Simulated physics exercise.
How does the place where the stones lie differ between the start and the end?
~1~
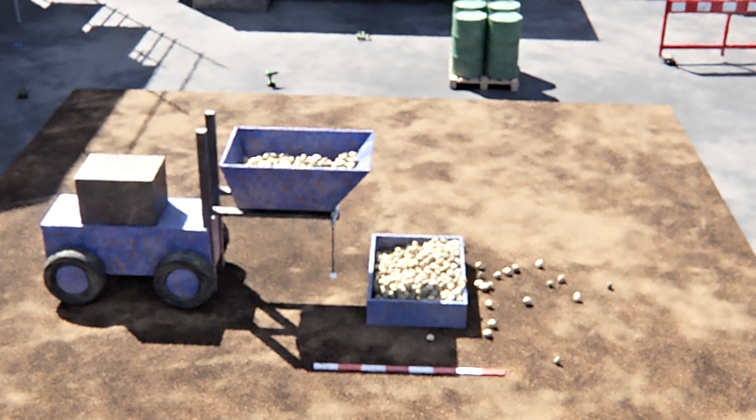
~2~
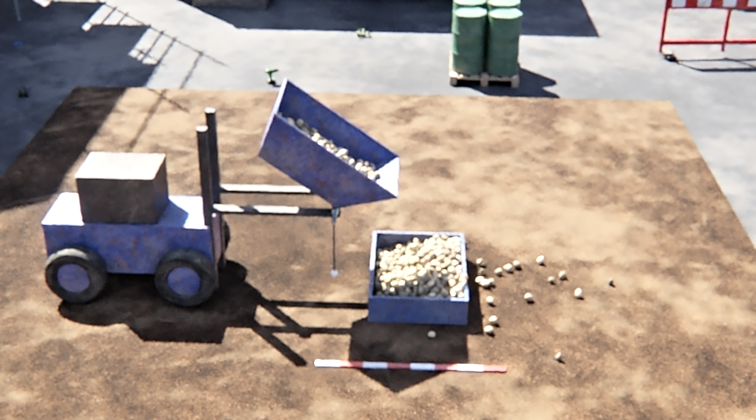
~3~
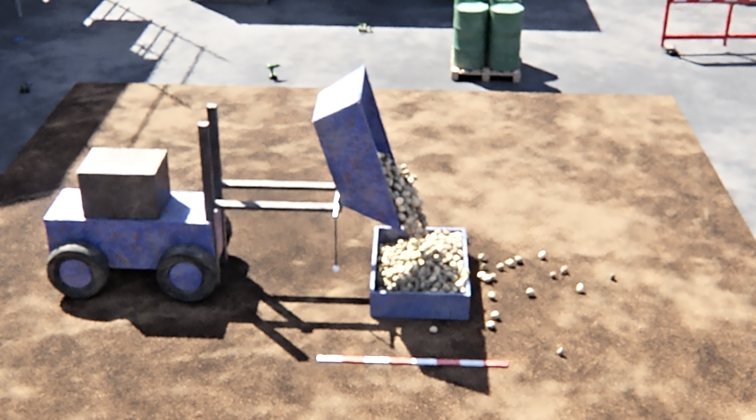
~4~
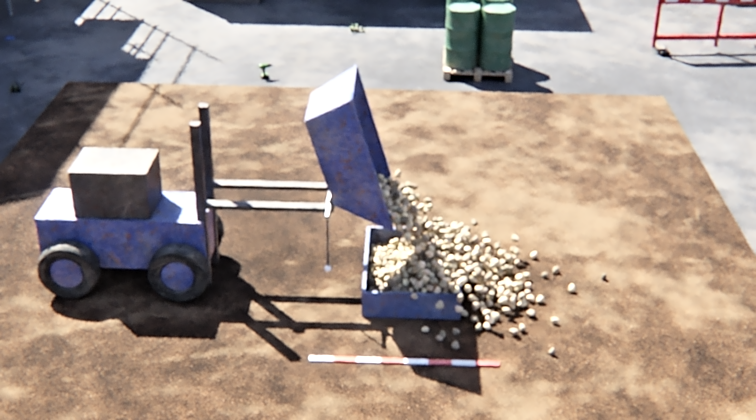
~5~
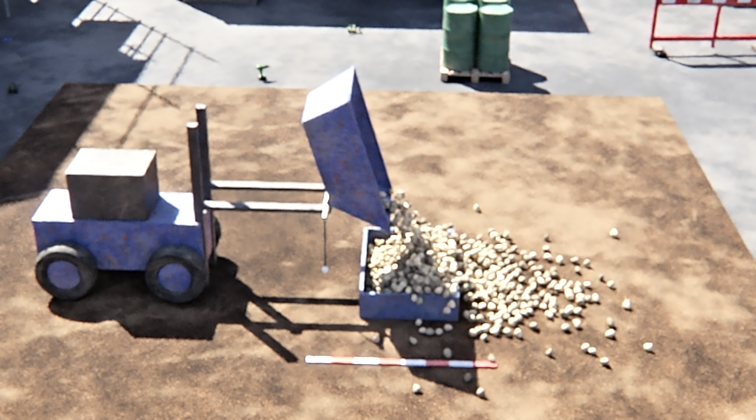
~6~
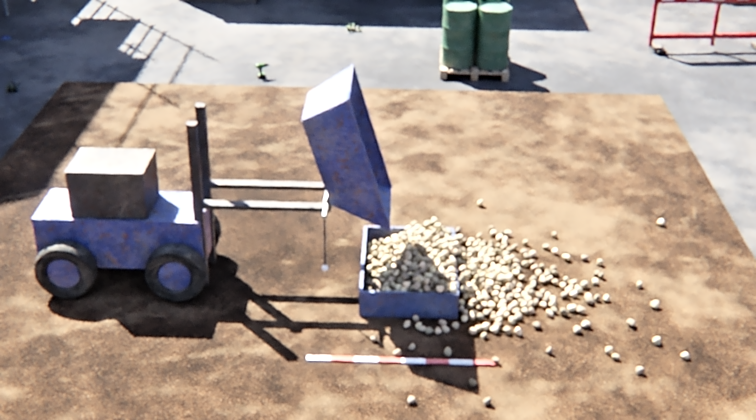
At the start the stones are split between the raised skip and the bin, with a few on the ground. At the end they lie lower and farther right, heaped in the bin and spread over the ground to its right.
